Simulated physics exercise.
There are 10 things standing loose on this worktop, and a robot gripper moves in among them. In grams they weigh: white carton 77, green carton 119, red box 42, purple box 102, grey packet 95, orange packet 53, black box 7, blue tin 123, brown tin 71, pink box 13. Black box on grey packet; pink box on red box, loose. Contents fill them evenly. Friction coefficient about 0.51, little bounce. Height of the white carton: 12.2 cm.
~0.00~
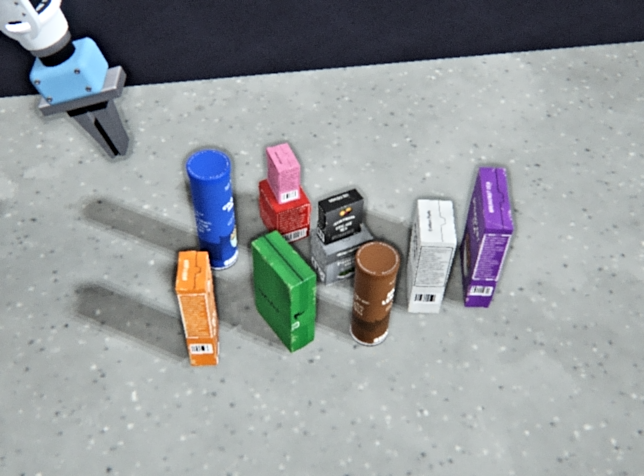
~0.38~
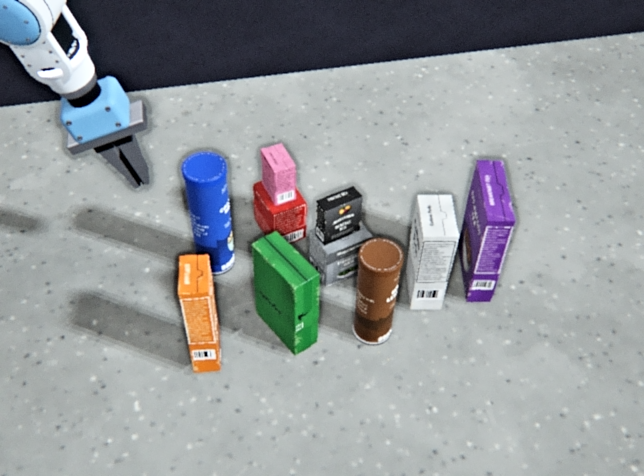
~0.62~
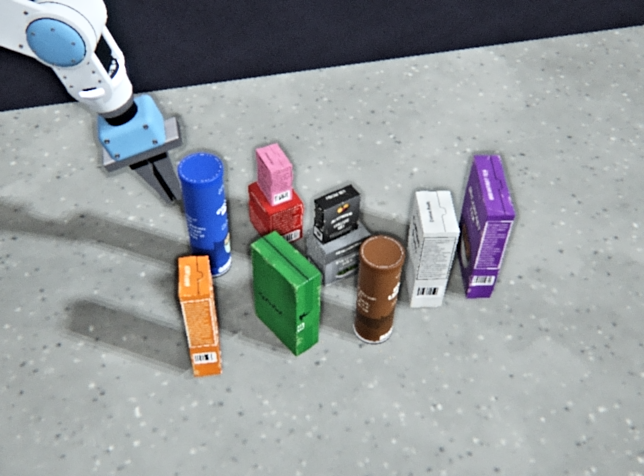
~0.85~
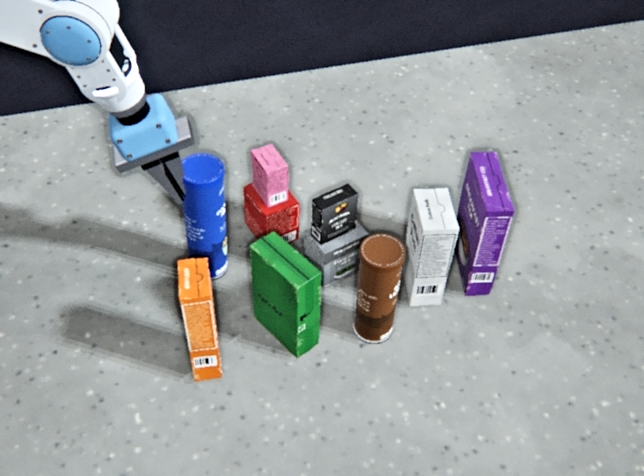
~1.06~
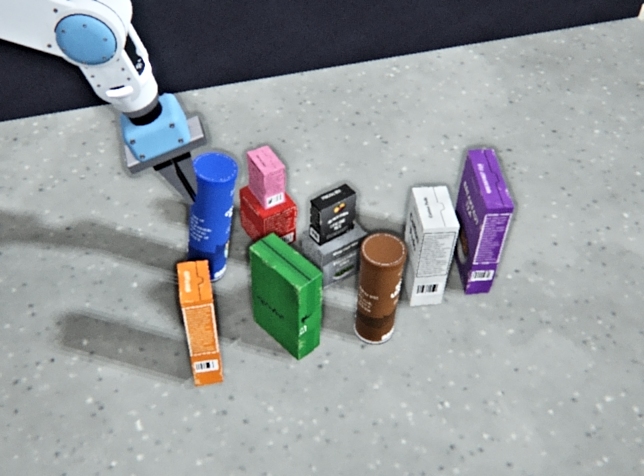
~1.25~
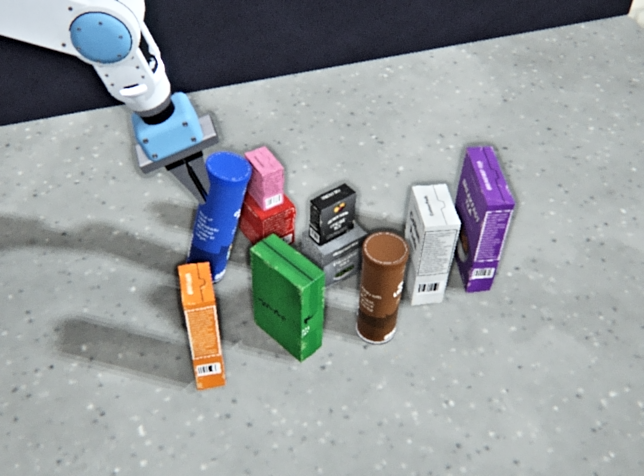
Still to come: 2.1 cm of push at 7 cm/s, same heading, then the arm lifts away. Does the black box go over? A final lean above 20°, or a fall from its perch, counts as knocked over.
The black box: Knocked over.
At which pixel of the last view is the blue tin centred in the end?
Around (272, 256).
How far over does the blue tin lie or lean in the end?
About 60°.
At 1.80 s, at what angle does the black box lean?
Some 80° off upright.
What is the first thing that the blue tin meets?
The red box.
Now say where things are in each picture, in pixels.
Has the fingertips at (111, 124); blue tin (214, 213) standing straight; black box (340, 217), in the first picture.
Has the fingertips at (133, 156); blue tin (210, 217) standing straight; white carton (430, 254), green carton (286, 295), in the second picture.
Has the fingertips at (166, 172); blue tin (207, 219) standing straight; red box (276, 212), purple box (482, 229), in the third picture.
Has the fingertips at (177, 172); blue tin (205, 220) 2° off upright; grey packet (336, 250), orange packet (201, 322), in the fourth picture.
Has the fingertips at (189, 172); blue tin (210, 221) 8° off upright; brown tin (378, 291), pink box (266, 177), in the fifth picture.
Has the fingertips at (200, 172); blue tin (216, 221) 14° off upright; black box (332, 215), in the sixth picture.
Around 1.50 s, off upright blue tin 24°.
Around 1.80 s, red box and blue tin touch at 1.62 s; black box and blue tin touch at 1.66 s; off upright black box 84°, blue tin 55°.
Around 2.25 s, green carton and blue tin touch at 2.03 s; off upright black box 177°, blue tin 59°.
At rest, past 20° or fallen, blue tin and black box. Standing, orange packet, red box, green carton, brown tin, white carton, purple box, grey packet and pink box.
